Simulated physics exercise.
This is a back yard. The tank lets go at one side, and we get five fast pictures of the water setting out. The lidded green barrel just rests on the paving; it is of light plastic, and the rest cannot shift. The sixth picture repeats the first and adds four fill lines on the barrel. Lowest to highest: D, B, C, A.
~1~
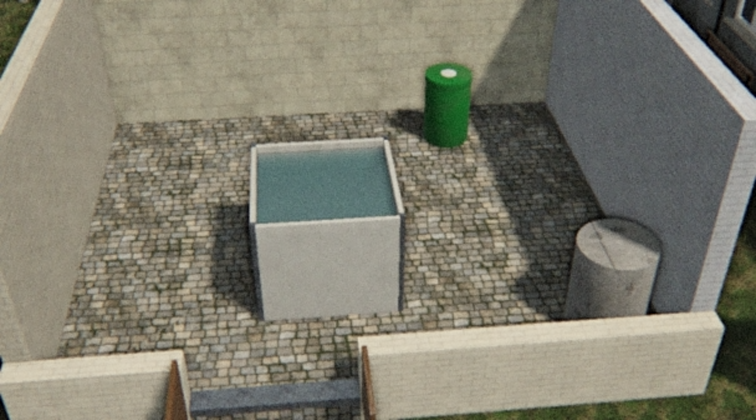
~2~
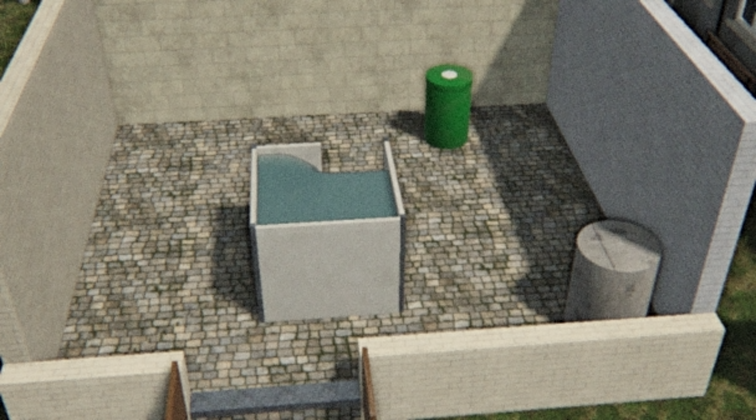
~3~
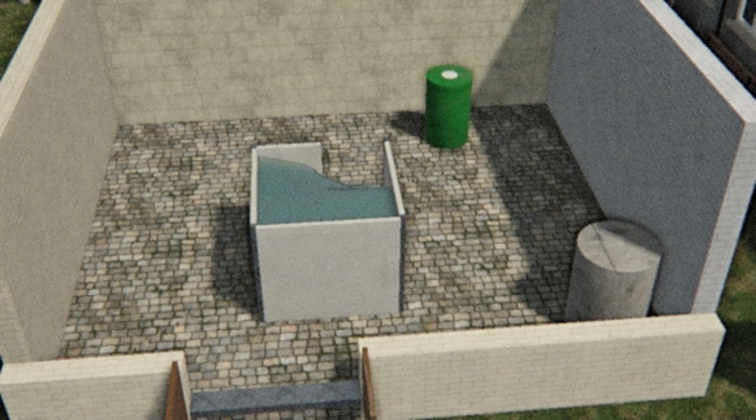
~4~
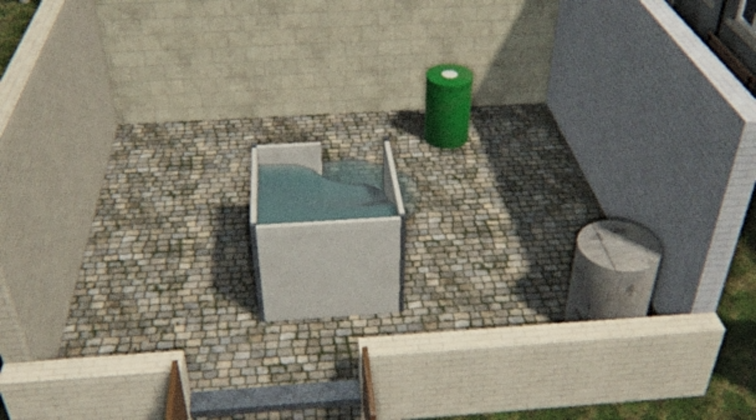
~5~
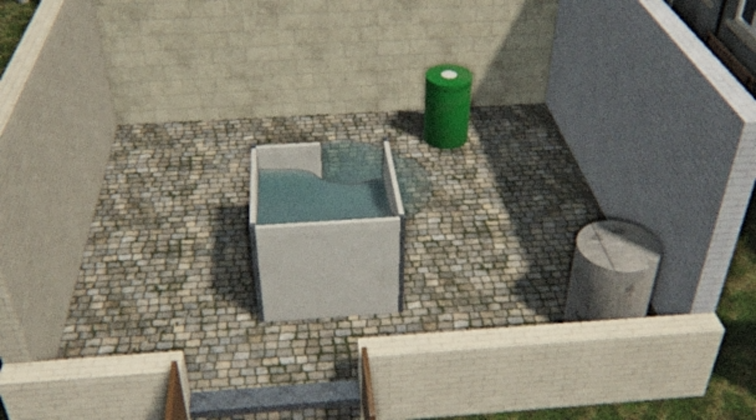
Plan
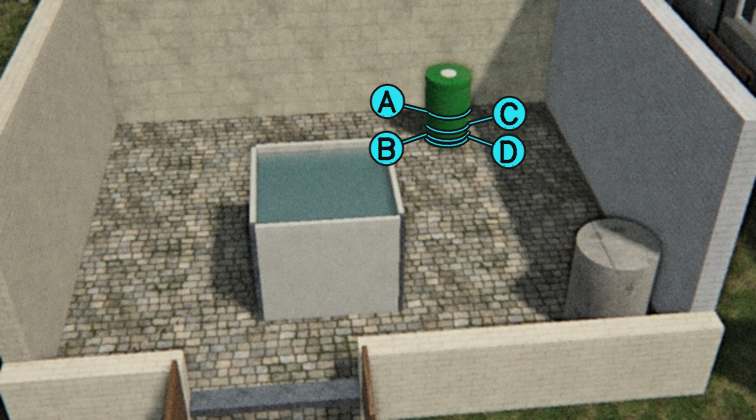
Water in a square, pale-walled tank dropped at the back, where part of the far wall was suddenly missing, then spread in a thin sheet over the cobbles behind it, on the green barrel's side.
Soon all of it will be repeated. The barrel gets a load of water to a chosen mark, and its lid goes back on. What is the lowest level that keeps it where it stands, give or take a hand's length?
Mark A.
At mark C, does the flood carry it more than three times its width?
No.
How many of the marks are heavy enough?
One of them.
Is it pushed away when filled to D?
Yes, that goes wrong.
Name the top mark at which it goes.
Mark C.
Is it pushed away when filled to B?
Yes.
On the marked copy, A at (451, 118); B at (450, 140); C at (450, 132); D at (449, 145); from the bottom up D, B, C, A.
With A, it shifts by a finger or two and stays.
With B, it is pushed about 5 times its own width away.
With C, it is pushed about twice its own width away.
With D, it is pushed about 6 times its own width away.
